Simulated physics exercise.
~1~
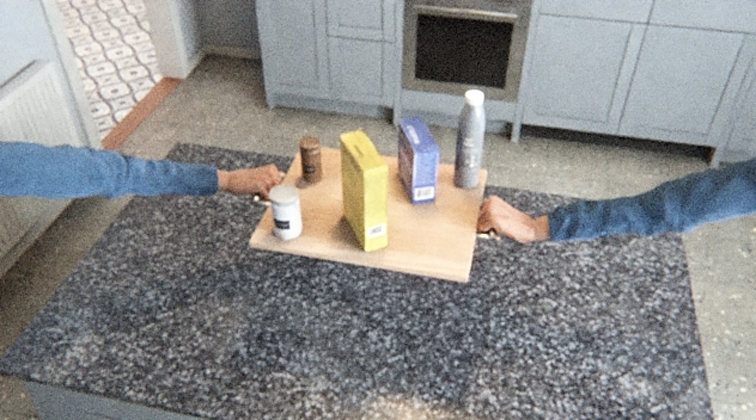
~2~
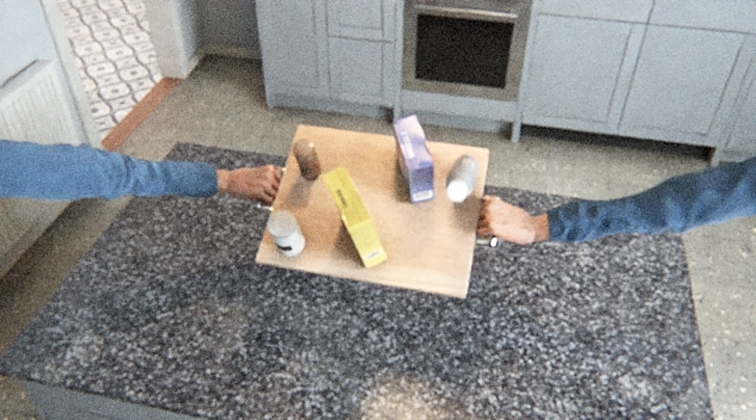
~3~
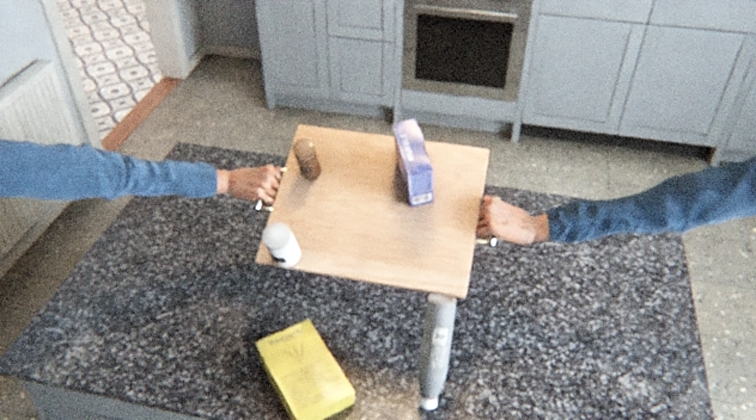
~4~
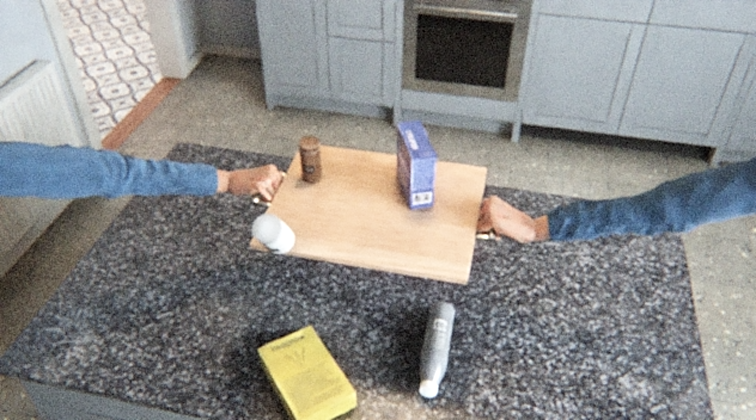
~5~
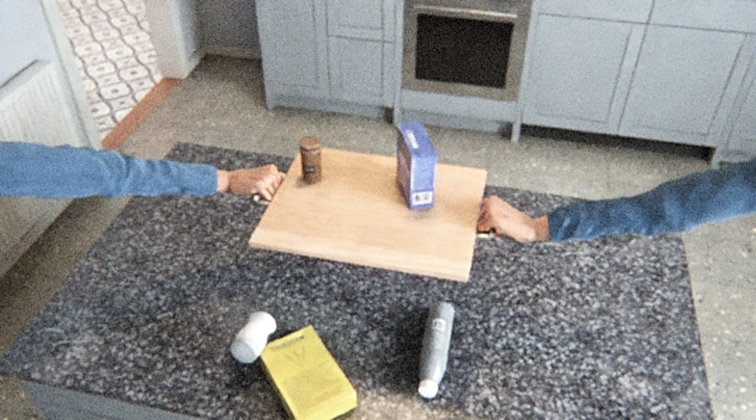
The video shows two hands holding a wooden tray of five items above a speckled counter and tipping its near edge down. The yellow packet and grey bottle fall off, then the white jar follows as the tray levels, leaving the brown shaker and blue packet standing aboard.
